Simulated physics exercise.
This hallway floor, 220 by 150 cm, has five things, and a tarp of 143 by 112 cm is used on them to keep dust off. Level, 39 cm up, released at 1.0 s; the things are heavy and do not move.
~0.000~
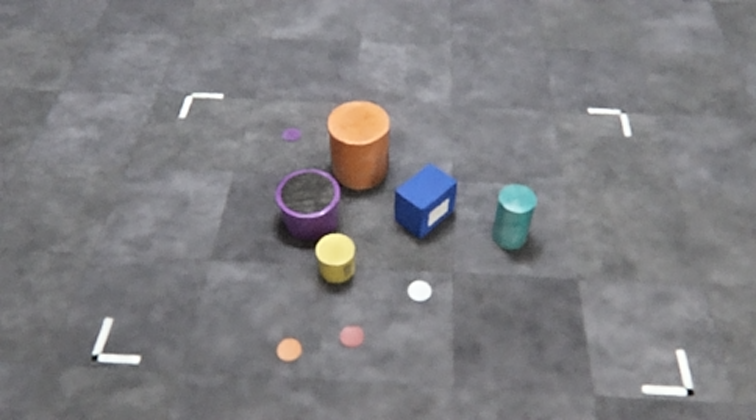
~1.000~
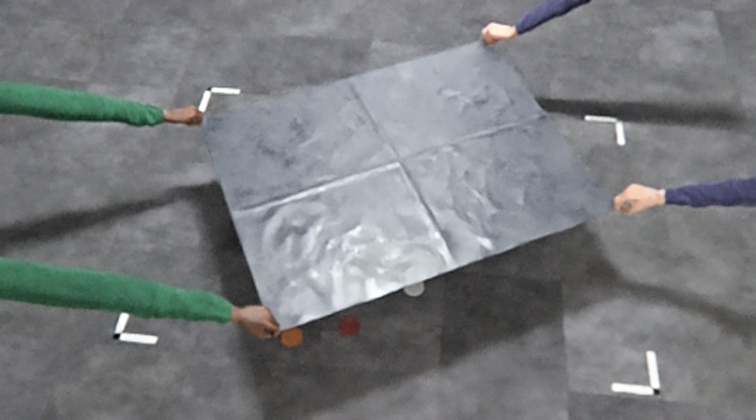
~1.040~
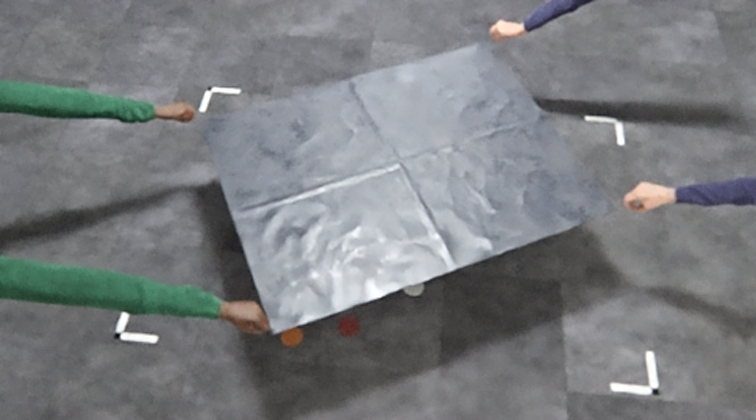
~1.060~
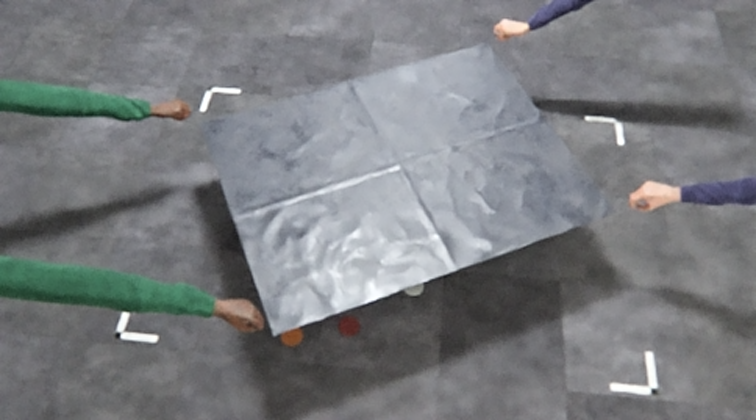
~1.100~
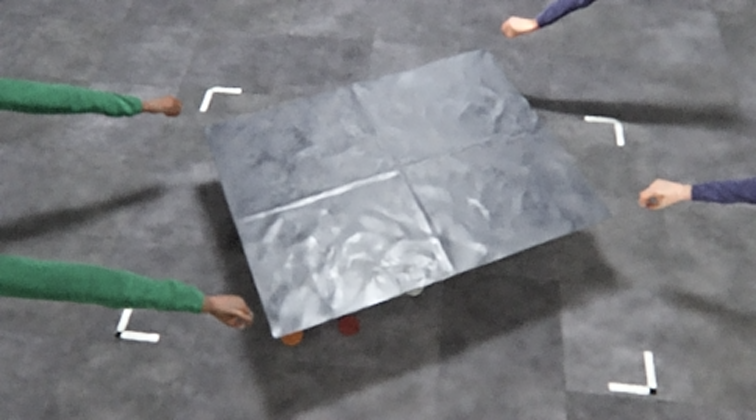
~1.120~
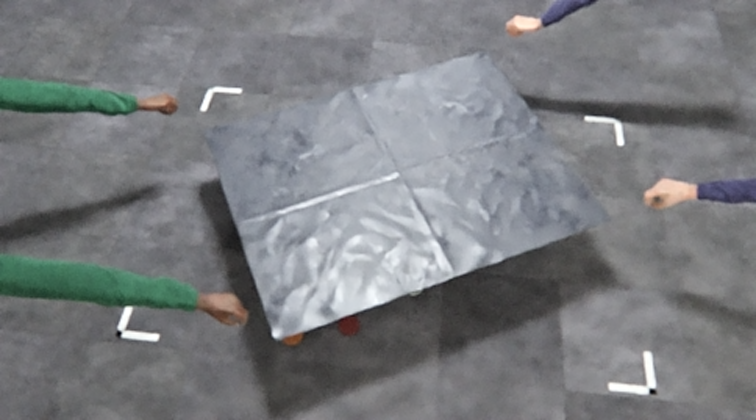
On a grey tiled floor with white corner marks, an orange bin, purple pot, yellow bin, blue carton and teal tub stand among small coloured discs. Then two pairs of arms hold a shiny grey sheet above them, hiding the objects, and the hands let go as the sheet lowers slightly, still spread flat.
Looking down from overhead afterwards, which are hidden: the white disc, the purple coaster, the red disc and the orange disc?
In order: The white disc gets covered; the purple coaster still shows; the red disc vanishes under it; the orange disc ends under the cloth.
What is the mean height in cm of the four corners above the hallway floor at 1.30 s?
About 2 cm.
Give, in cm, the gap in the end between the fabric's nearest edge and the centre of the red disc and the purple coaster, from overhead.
The first ends up roughly 6 cm from the closest hem, the second roughly 18 cm.
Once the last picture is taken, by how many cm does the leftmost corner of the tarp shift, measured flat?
About 20 cm.
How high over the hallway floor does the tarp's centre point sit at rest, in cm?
The middle settles about 22 cm high.
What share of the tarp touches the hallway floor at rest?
At rest, about 15 percent of it.
By 1.3 s, 0 % of it is down, spanning 160 by 158 cm, above red disc, white disc, orange disc.
By 1.5 s, 15 % of it is down, spanning 148 by 152 cm, above red disc, white disc, orange disc.
By 1.6 s, 15 % of it is down, spanning 155 by 152 cm, above red disc, white disc, orange disc.
By 1.8 s, 15 % of it is down, spanning 144 by 152 cm, above red disc, white disc, orange disc.
By 3.3 s, 15 % of it is down, spanning 144 by 152 cm, above red disc, white disc, orange disc.
